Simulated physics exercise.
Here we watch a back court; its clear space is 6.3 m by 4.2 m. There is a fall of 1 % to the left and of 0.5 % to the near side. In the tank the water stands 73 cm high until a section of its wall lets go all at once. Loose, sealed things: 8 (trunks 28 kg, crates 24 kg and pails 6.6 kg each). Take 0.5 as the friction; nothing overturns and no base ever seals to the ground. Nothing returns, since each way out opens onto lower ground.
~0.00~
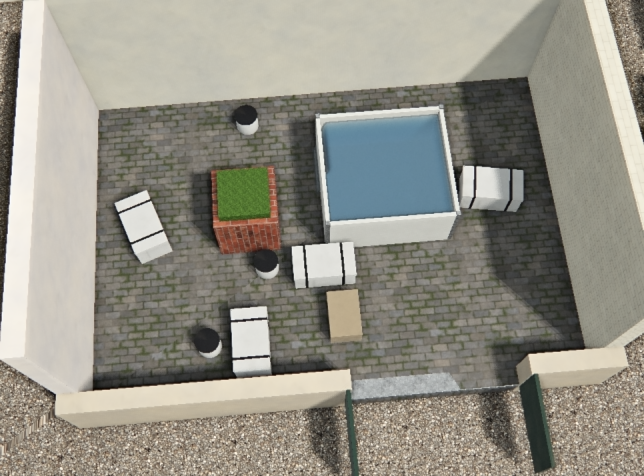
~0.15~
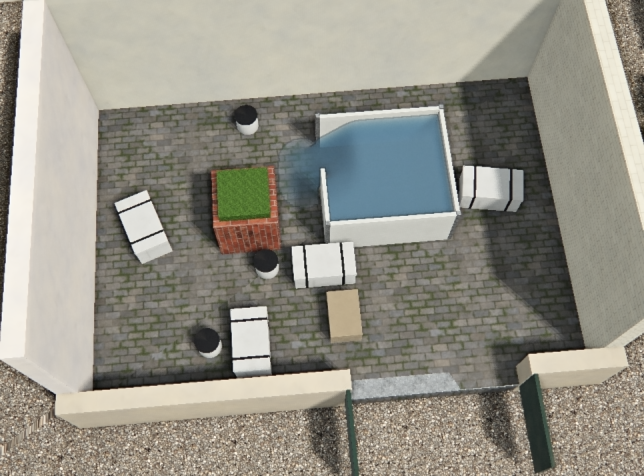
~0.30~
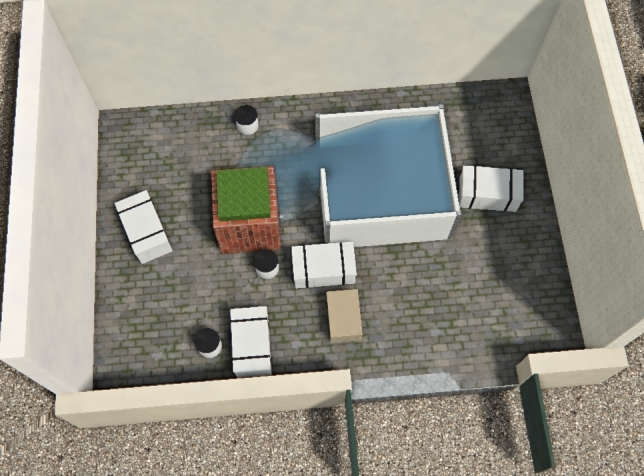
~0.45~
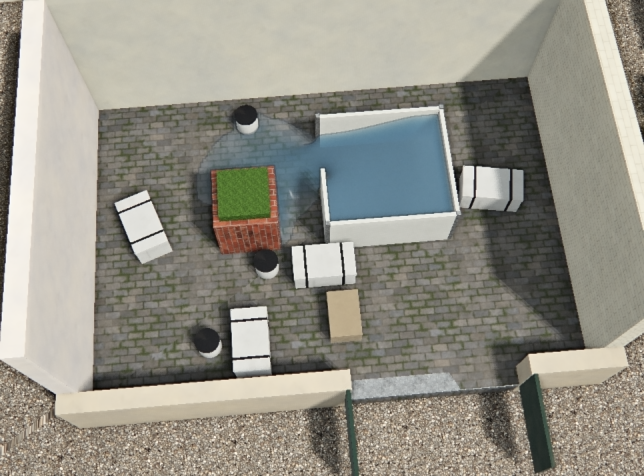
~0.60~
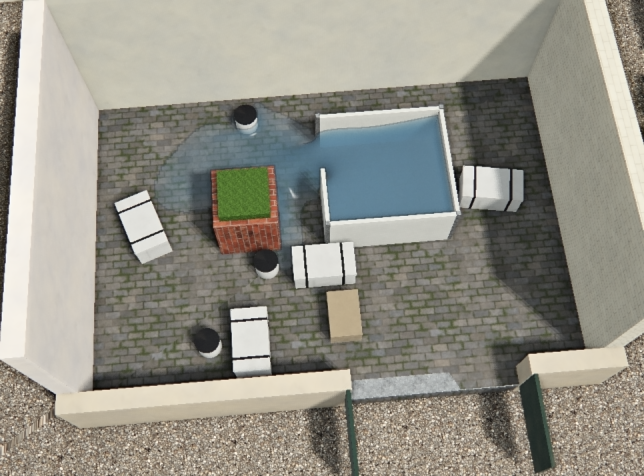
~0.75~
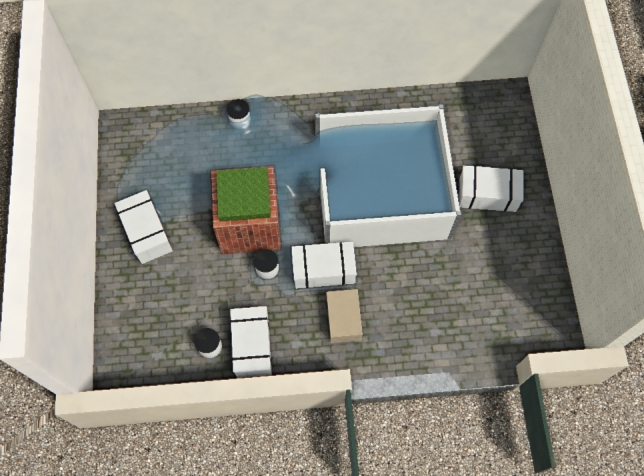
Walled back court with water pouring through a gap in a white tank, spreading leftward around a brick planter and nudging one pail.
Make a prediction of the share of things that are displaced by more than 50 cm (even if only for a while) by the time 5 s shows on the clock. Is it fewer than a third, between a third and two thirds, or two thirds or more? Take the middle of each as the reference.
Middle third.
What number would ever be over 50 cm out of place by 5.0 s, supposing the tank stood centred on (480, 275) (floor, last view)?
In that case 6 of them.
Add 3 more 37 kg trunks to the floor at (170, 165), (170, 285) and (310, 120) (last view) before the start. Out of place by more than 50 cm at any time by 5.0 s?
Going through them, I'd say exceeds it, exceeds it and finally falls short.
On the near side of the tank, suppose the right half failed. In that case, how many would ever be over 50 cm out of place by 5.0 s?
0.
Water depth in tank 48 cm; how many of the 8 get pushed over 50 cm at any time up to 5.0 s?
Then the count would be 2.
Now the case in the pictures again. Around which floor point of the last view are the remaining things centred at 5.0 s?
Around (299, 306).
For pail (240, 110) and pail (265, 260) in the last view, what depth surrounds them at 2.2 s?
First roughly 40 cm, second roughly 2 cm.
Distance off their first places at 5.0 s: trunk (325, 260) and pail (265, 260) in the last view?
In turn: 20 cm, 10 cm.
After 1.1 s 1 of 8 are over 50 cm from their spots; 1 afloat.
After 2.2 s 1 of 8 are over 50 cm from their spots; 1 afloat.
After 3.5 s 2 of 8 are over 50 cm from their spots; 1 afloat.
After 5.0 s 4 of 8 are over 50 cm from their spots, and 4 have been at some point; 4 afloat.
